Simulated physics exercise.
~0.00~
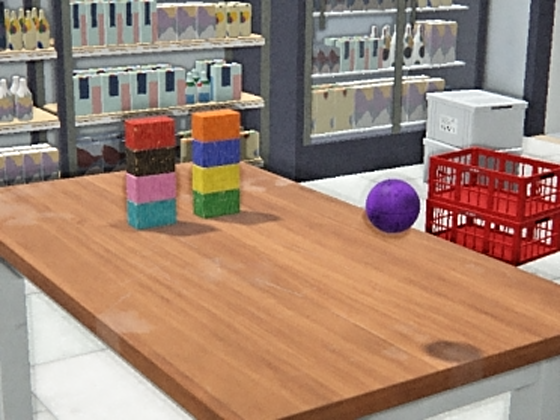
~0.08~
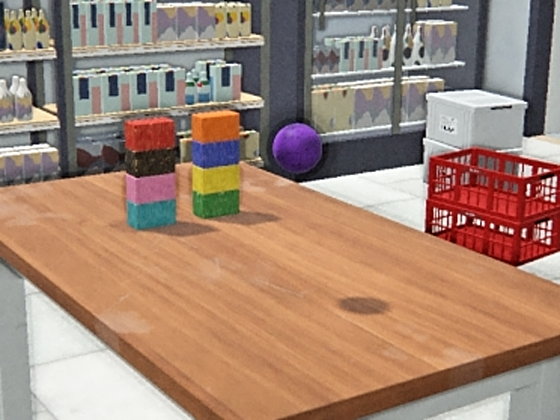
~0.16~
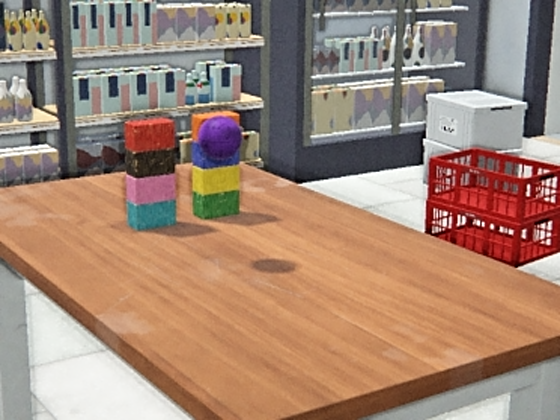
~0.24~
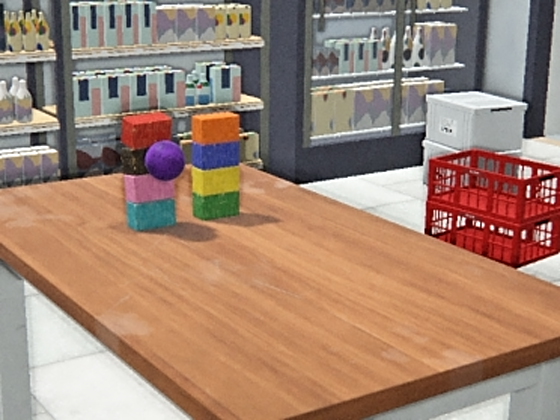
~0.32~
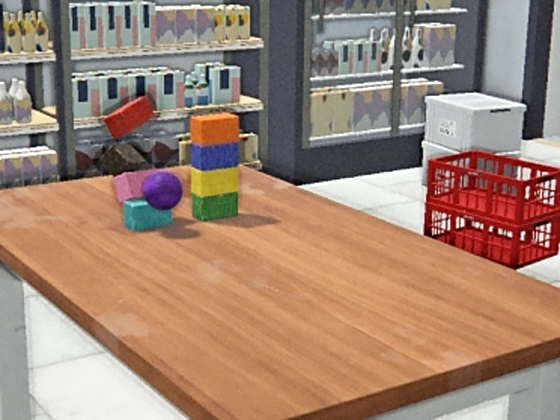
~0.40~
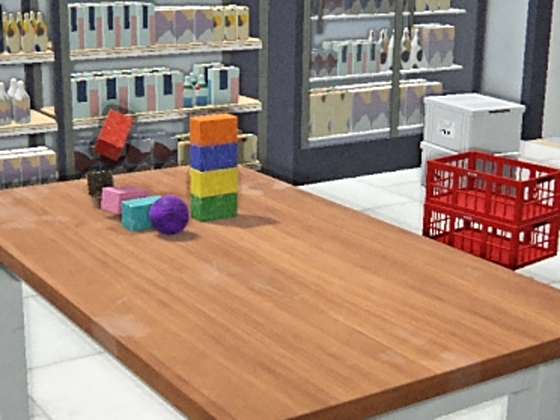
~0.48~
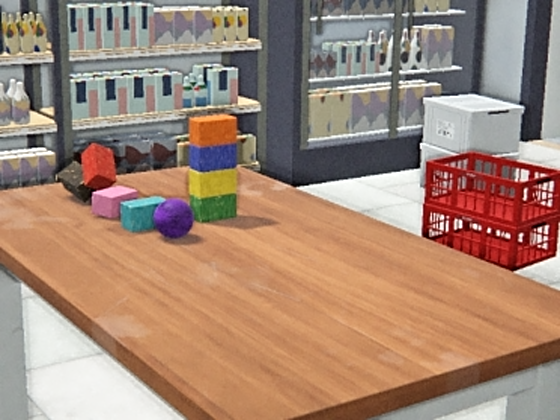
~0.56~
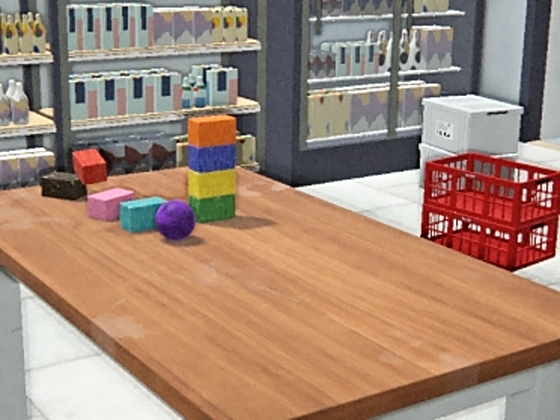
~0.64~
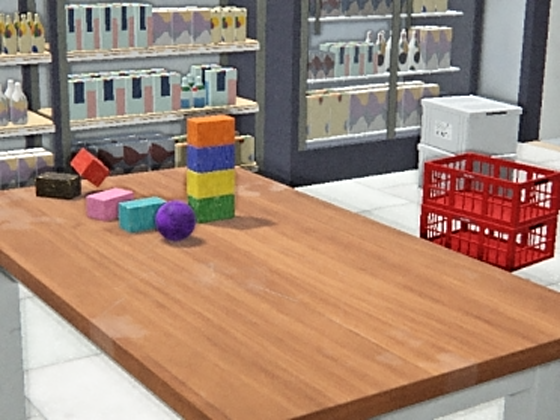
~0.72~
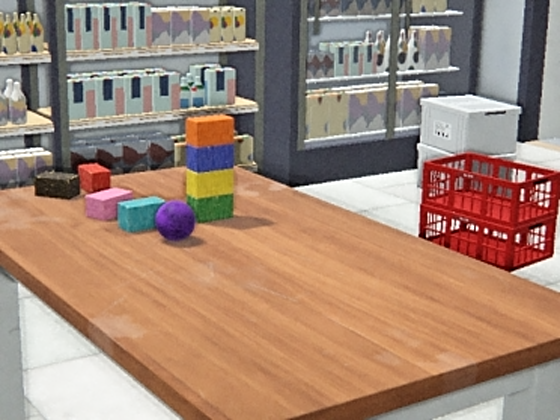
In a shop, a purple ball flying left into a block stack on a wooden table, toppling three blocks beside an intact stack.
